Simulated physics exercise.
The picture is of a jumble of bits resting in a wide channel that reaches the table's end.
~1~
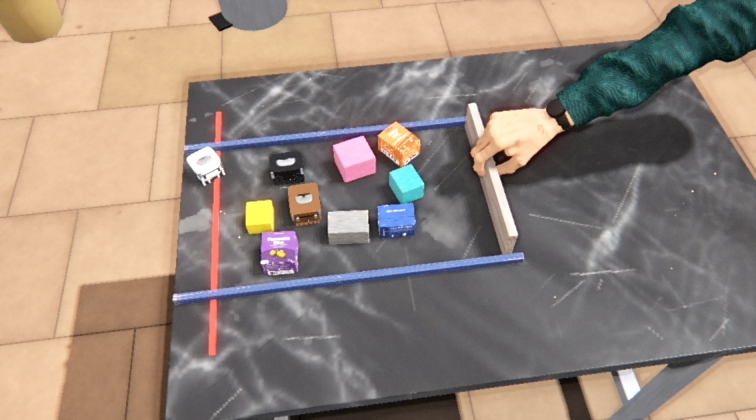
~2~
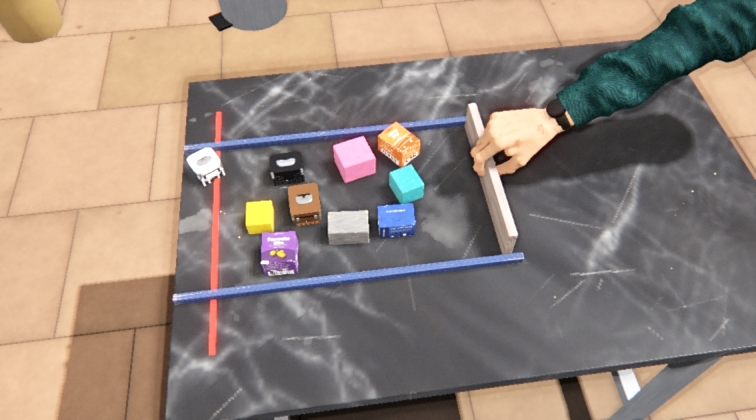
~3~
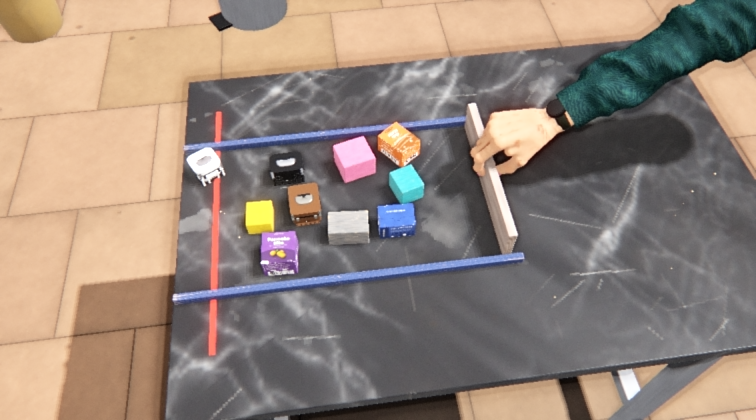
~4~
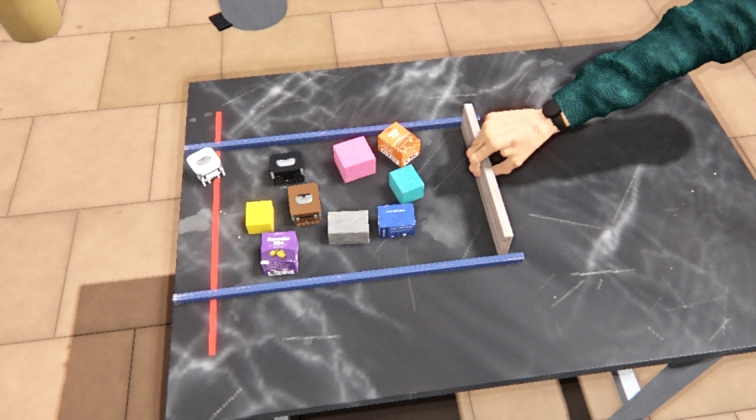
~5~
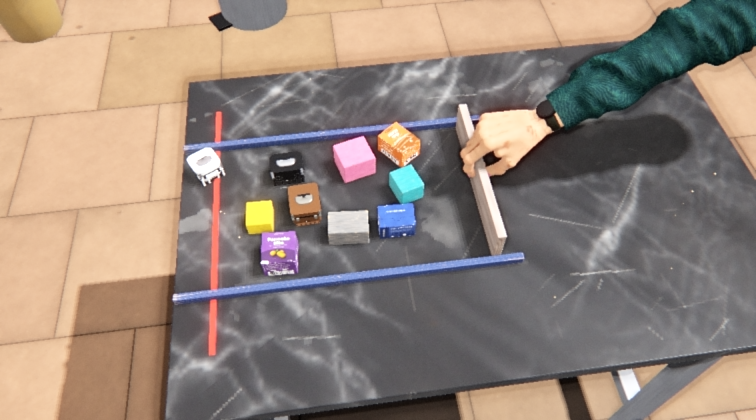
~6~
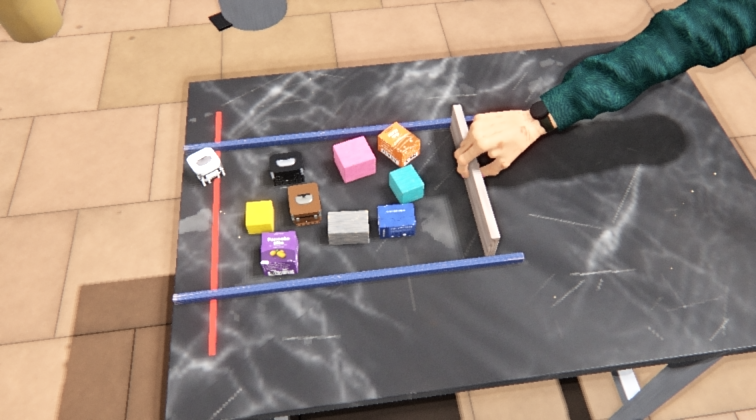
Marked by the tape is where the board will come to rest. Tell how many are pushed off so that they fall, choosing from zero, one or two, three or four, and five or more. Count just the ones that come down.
Over the end go more than four.
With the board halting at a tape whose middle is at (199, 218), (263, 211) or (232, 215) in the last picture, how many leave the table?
Floor tally per try: 6 / 0 / 3.
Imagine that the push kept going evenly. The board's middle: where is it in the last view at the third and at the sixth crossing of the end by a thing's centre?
At (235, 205) for the third, at (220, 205) for the sixth.
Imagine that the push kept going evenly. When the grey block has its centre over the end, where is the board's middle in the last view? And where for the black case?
Near (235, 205) in the first case, near (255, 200) in the other.
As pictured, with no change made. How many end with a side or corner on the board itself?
The answer is 4.
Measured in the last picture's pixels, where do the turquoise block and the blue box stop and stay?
The turquoise block at (201, 205), the blue box at (194, 244).
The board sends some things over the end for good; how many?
The total comes to 6.
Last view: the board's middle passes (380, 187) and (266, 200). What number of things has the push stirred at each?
Tally: 5; 9.
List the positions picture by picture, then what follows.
The first frame shows white case (206, 166); yellow block (260, 217); purple box (280, 253); board (488, 175); tape (216, 217).
The second frame shows yellow block (260, 217); turquoise block (406, 185).
The third frame shows purple box (280, 253); grey block (349, 228).
The fourth frame shows white case (206, 167); black case (287, 168).
The fifth frame shows yellow block (260, 217); pink block (354, 160).
The sixth frame shows white case (206, 167); yellow block (260, 217); purple box (280, 253); board (472, 177); tape (216, 217).
A little later, none off yet; white case at rest near (206, 167); yellow block at rest near (260, 217); purple box moving near (276, 255).
When it is over, the number that fall off is five or more; down, pink block, grey block, brown case, black case, yellow block and white case.
